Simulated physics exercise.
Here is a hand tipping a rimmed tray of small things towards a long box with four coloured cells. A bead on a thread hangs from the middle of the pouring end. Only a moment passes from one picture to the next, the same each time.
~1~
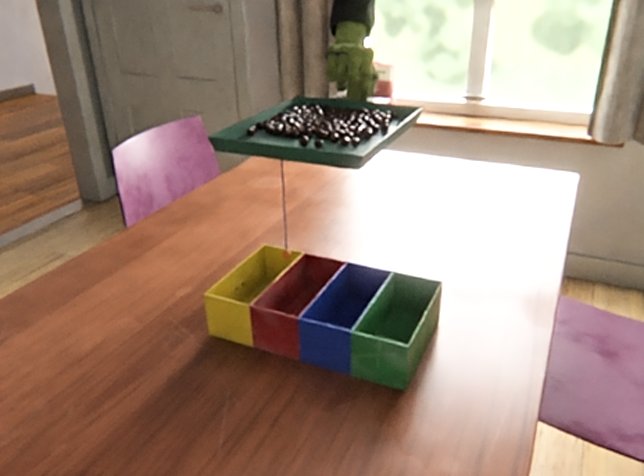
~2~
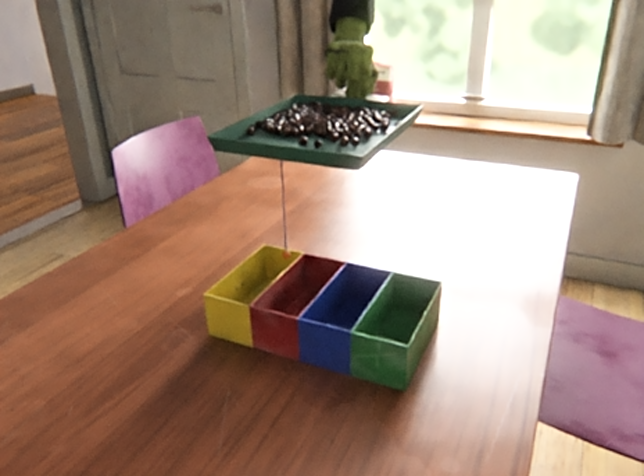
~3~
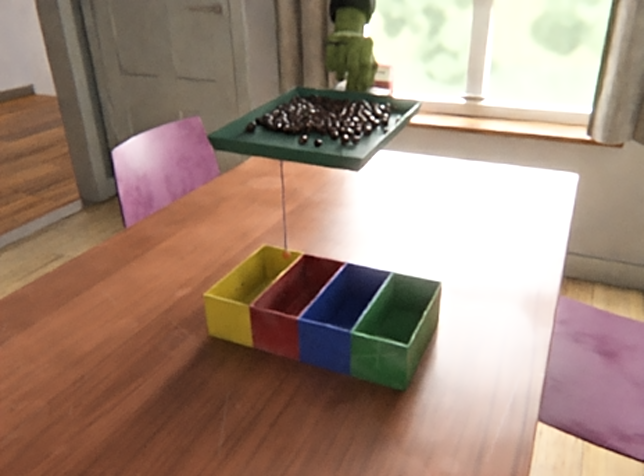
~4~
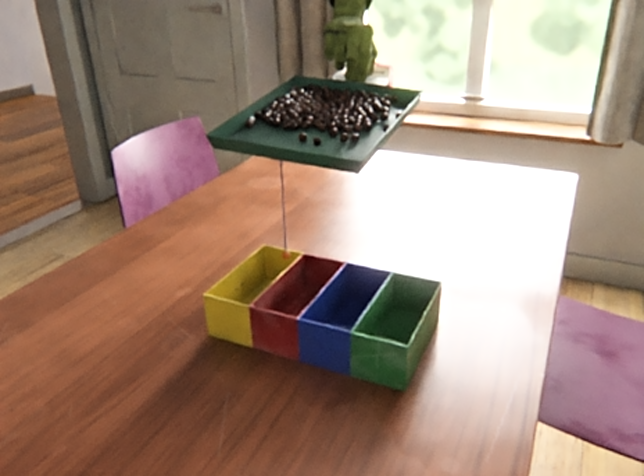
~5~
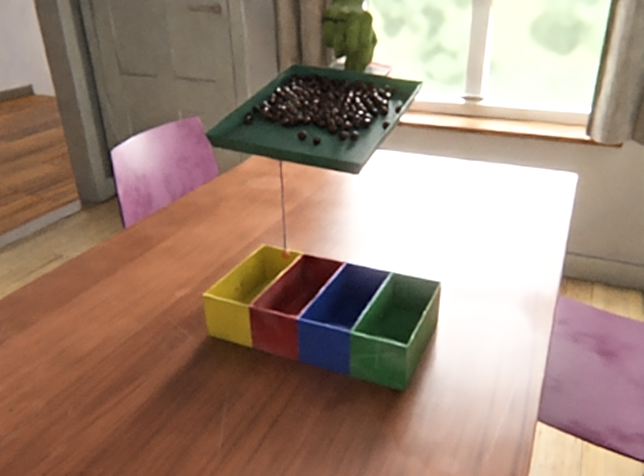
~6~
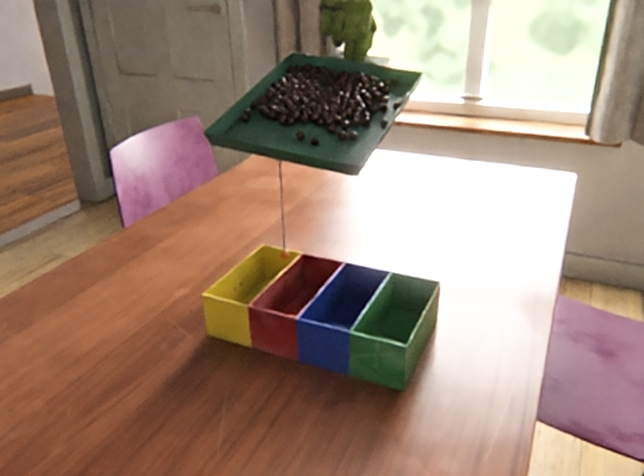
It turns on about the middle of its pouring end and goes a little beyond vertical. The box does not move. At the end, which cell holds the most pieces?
The blue one ends fullest.
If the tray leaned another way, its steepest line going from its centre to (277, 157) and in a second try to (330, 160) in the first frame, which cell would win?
One: The cell in yellow. Two: Blue.
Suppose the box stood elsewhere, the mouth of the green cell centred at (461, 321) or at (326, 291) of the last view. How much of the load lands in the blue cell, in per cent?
About 0 and 10 per cent.
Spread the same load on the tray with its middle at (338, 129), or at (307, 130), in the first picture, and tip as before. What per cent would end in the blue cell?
In turn 60 and 60 in a hundred.
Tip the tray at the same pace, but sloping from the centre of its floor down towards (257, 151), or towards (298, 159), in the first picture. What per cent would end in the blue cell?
In turn 0 and 30 in a hundred.
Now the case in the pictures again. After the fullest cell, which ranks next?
In second place: That red cell.
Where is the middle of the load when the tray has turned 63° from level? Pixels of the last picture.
At about (318, 167).
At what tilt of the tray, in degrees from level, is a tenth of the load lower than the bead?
At about 55°.
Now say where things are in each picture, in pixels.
In the first frame, corners of the pouring end at (214, 136) and (359, 154), level; middle of the load at (328, 122), chocolate balls; bead on its thread at (287, 255); yellow cell at (229, 316); red cell at (275, 329); blue cell at (325, 342); green cell at (379, 357).
In the second frame, corners of the pouring end at (213, 136) and (359, 154), level; middle of the load at (327, 121).
In the third frame, corners of the pouring end at (213, 135) and (359, 156), tipped barely, lowest at the right corner; middle of the load at (327, 116).
In the fourth frame, corners of the pouring end at (212, 134) and (358, 158), tipped a little, lowest at the right corner; middle of the load at (326, 109).
In the fifth frame, corners of the pouring end at (211, 133) and (358, 161), tipped a little, lowest at the right corner; middle of the load at (326, 102).
In the sixth frame, corners of the pouring end at (209, 131) and (357, 163), tipped clearly, lowest at the right corner; middle of the load at (324, 97), all on the move; yellow cell at (227, 316); red cell at (273, 329); blue cell at (323, 342); green cell at (377, 357).
Soon after the last picture, tray tipped steeply; about two thirds on the tray; a small part in the blue cell; a small part in the red cell; a stray few in the yellow cell; a stray few in the green cell; a small part falling or outside the box.
A little later, tray tipped past a quarter turn; about half in the blue cell; about a third in the red cell; a small part in the green cell; a stray few in the yellow cell; a small part falling or outside the box.
Later still, tray tipped past a quarter turn; about half in the blue cell; about a third in the red cell; a small part in the green cell; a stray few in the yellow cell; a small part falling or outside the box.
At rest, tray tipped past a quarter turn; about half in the blue cell; about a third in the red cell; a small part in the green cell; a stray few in the yellow cell; a small part outside the box.
